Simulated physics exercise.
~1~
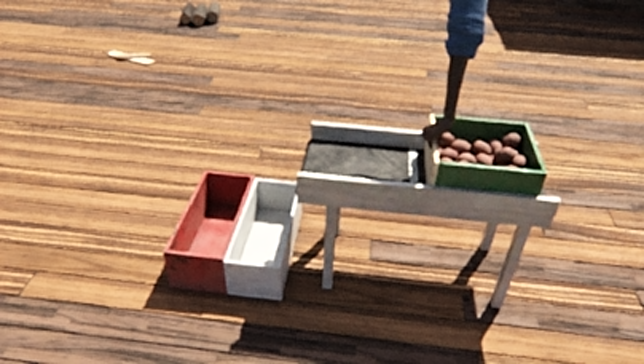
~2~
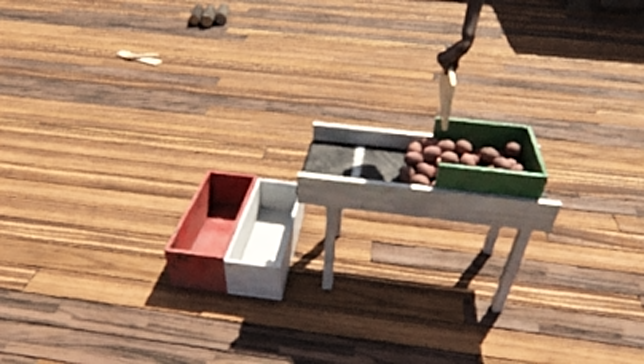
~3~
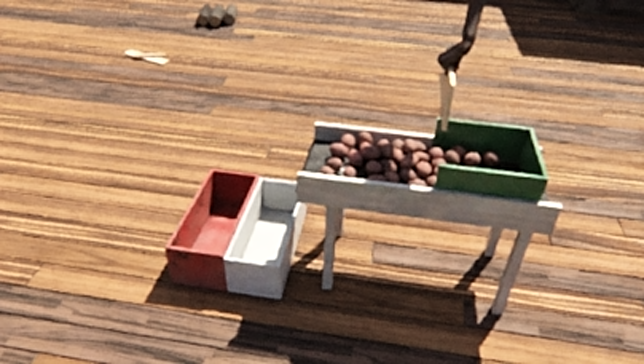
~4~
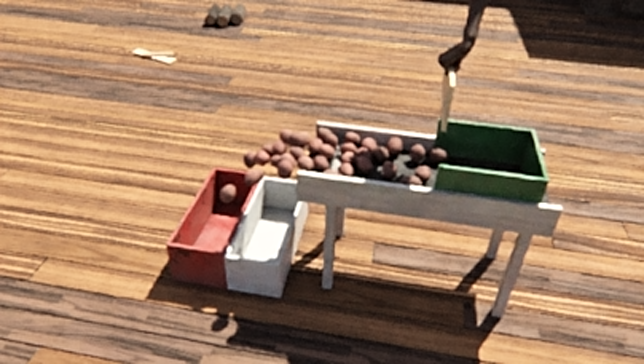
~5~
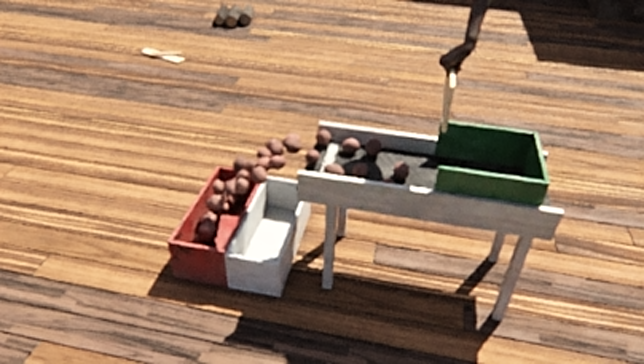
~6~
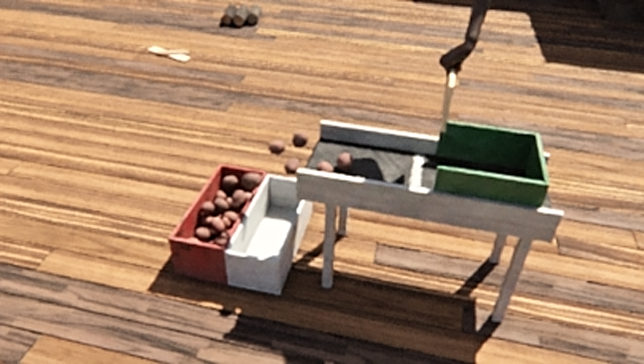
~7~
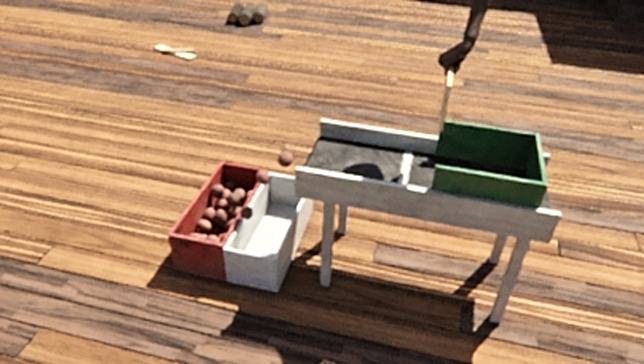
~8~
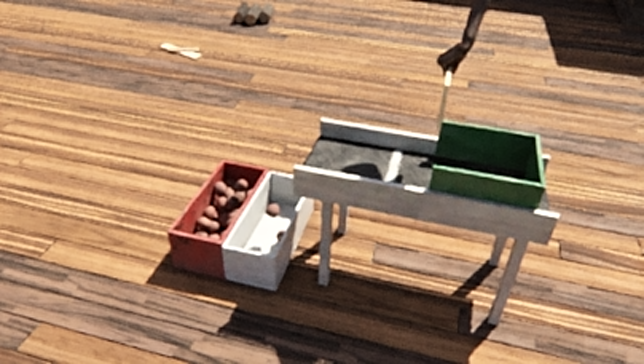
The clip opens on a plank floor where a green pen full of reddish potatoes sits at the right end of a raised conveyor, with a red bin and a white tub side by side on the floor to the left. A gate lifts at the pen, and the potatoes ride left along the dark belt in a loose crowd. They spill off the far end, sail over the white tub and drop into the red bin. The stream thins to a few stragglers until the belt is bare. At the end most potatoes rest in the red bin, with very few in the white tub.
